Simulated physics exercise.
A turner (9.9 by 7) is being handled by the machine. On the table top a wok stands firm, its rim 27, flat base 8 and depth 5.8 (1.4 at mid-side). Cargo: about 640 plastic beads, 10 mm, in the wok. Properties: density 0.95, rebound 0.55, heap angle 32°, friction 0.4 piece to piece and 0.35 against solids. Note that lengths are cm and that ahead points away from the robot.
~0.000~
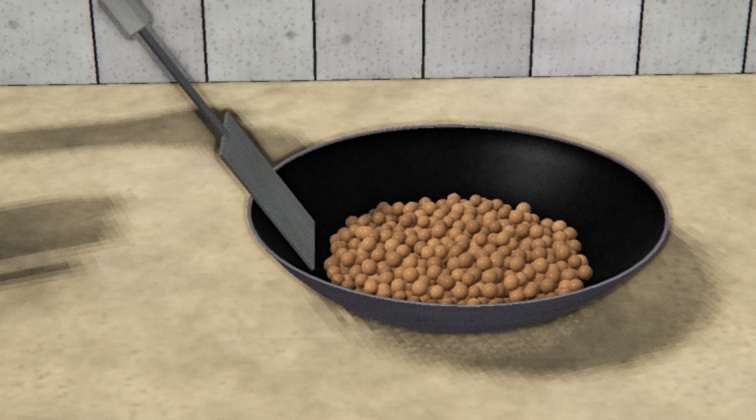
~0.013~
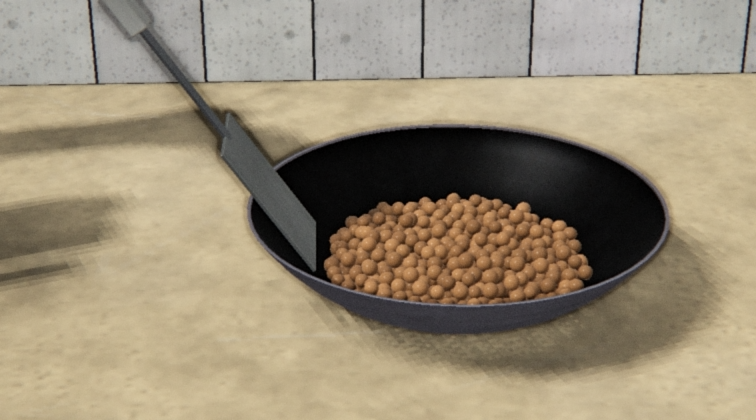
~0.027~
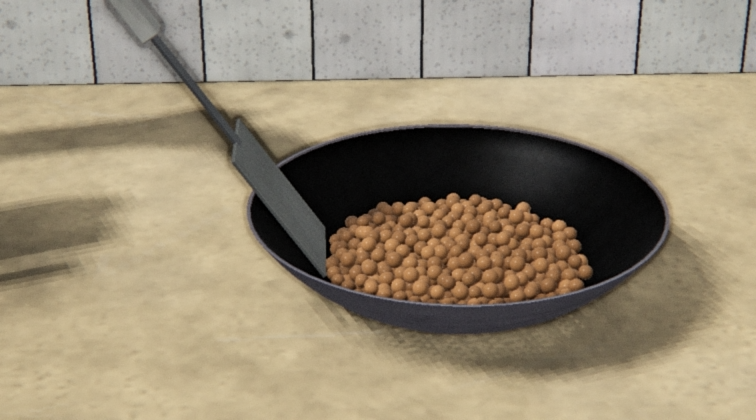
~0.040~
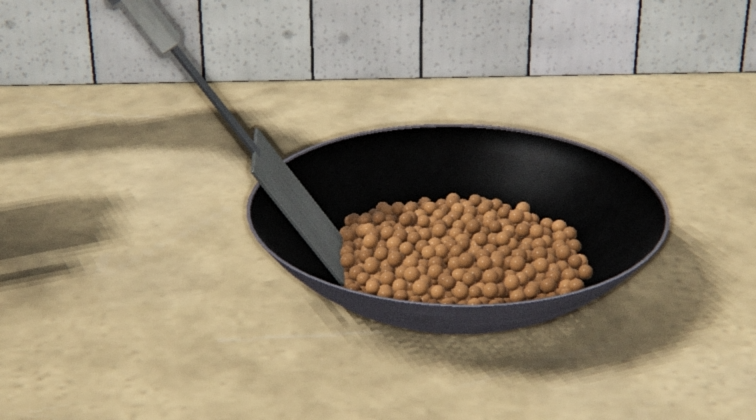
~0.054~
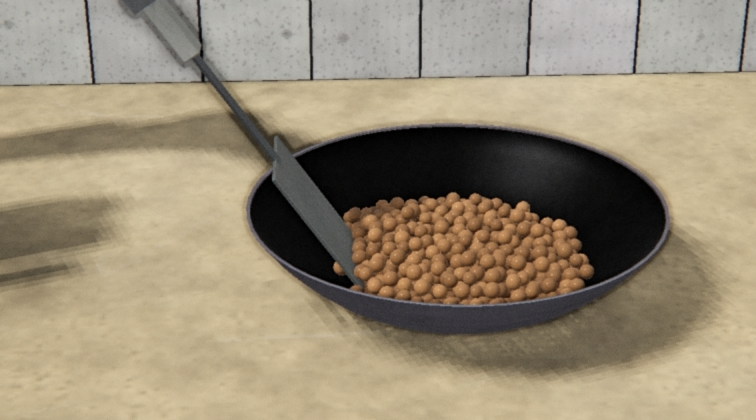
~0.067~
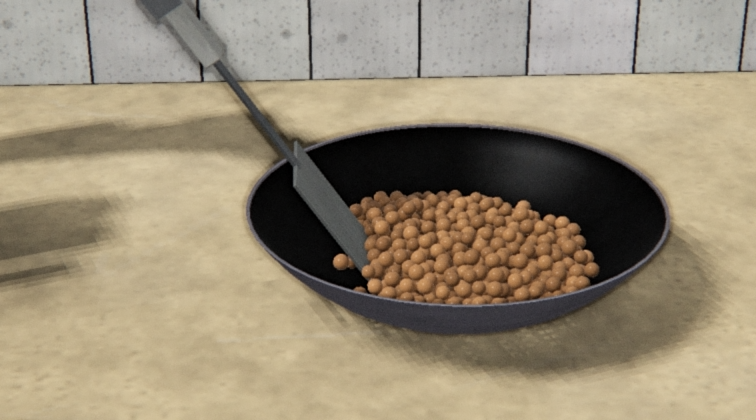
On a beige tabletop before a pale tiled wall, a grey turner rests inside the left of a black wok of brown beads, then slides rightward into the heap's left edge, shifting some beads while most stay still.
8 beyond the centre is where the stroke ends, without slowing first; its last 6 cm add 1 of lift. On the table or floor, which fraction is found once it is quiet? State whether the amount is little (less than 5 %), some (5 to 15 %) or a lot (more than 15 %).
The amount is a lot, more than 15 %.
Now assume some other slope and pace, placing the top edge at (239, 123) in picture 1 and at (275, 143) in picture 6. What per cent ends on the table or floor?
Roughly 5 %.
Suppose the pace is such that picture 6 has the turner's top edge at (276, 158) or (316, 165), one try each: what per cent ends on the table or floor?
Respectively, around 10 and 30 per cent.
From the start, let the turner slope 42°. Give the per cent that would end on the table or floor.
In that case around 20 per cent.
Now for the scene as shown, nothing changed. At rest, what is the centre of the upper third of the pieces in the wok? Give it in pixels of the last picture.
The centre sits close to (584, 238).
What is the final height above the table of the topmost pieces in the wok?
6.0 cm.
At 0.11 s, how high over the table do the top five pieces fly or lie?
Height: Some 5 cm.
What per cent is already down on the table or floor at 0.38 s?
It is near 15 percent.
After 0.11 s, sloping 56°, highest piece 6 above the table; 641 in the wok.
After 0.16 s, sloping 56°, highest piece 7 above the table; 641 in the wok.
After 0.38 s, sloping 56°, highest piece 7 above the table; 491 in the wok, 102 on the table or floor, 48 on the blade or in flight.
After 1.43 s, sloping 56°, highest piece 6 above the table; 488 in the wok, 153 on the table or floor.
In the end, 488 in the wok, 153 on the table or floor. That is 24 % on the table or floor.
